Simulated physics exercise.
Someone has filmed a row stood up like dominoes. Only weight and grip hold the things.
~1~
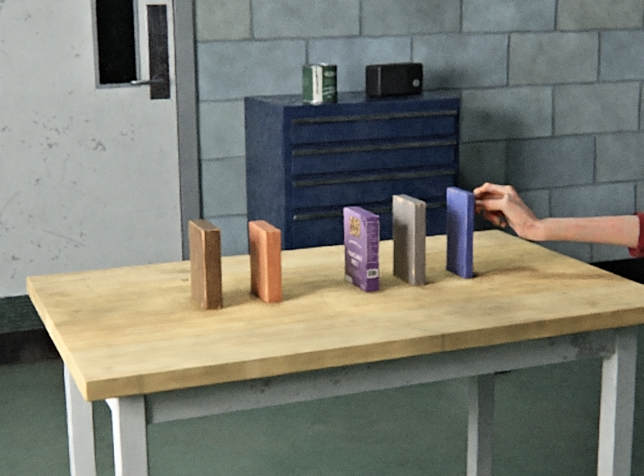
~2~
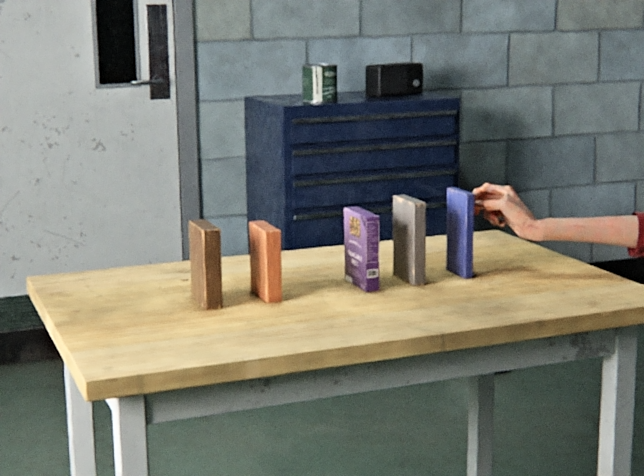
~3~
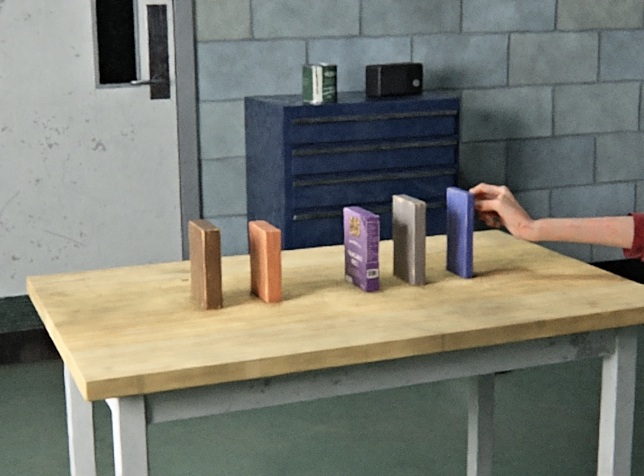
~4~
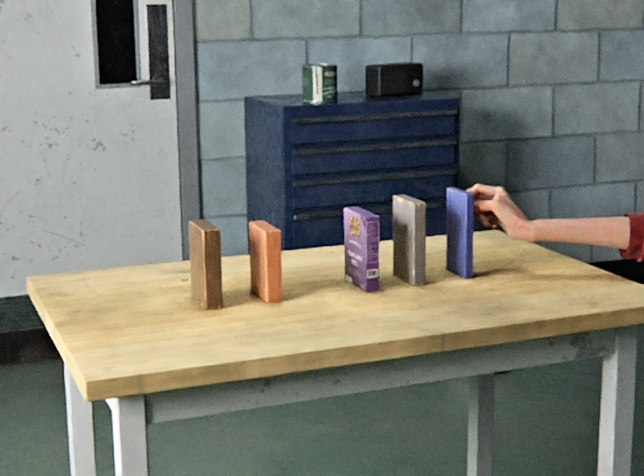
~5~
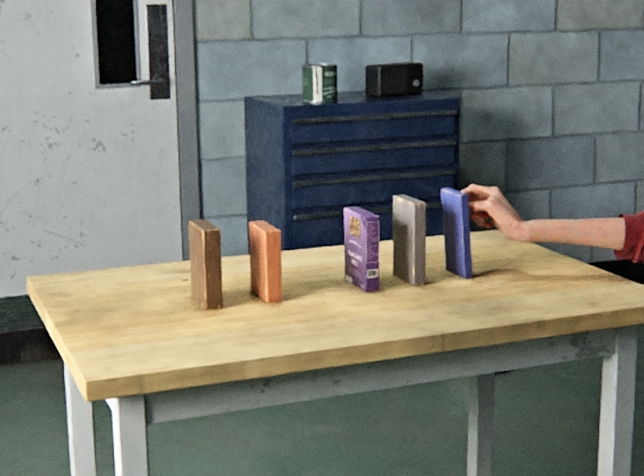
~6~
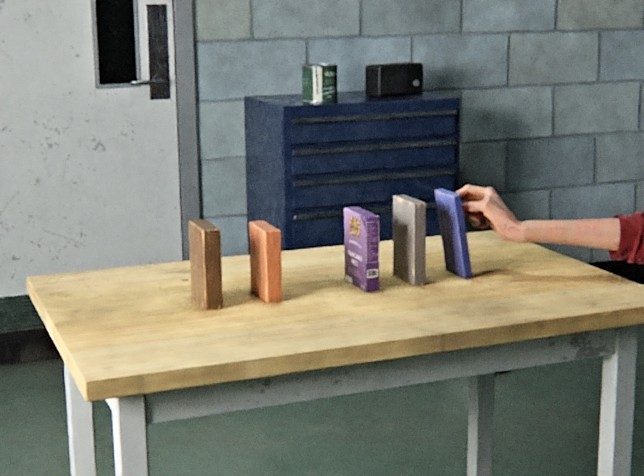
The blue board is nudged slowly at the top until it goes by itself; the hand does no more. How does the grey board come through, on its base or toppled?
The grey board falls over.
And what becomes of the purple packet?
The purple packet tips over.
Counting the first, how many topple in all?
In all, 3.
Then, 0.30 s past the last view, blue board 52° over; grey board rocked 21° from its first pose near (395, 241).
Then, 0.40 s past the last view, blue board 70° over; grey board rocked 53° from its first pose near (375, 254); purple packet rocked 35° from its first pose.
Then, 0.50 s past the last view, blue board 78° over; grey board rocked 71° from its first pose near (359, 266); purple packet on its side.
Then, 1.40 s past the last view, blue board 79° over; grey board rocked 73° from its first pose near (355, 268); purple packet on its side.
Finally, down or leaning hard on the table, purple packet and grey board; orange board still in place. Final places as the last picture's camera would see them, grey board near (355, 268).
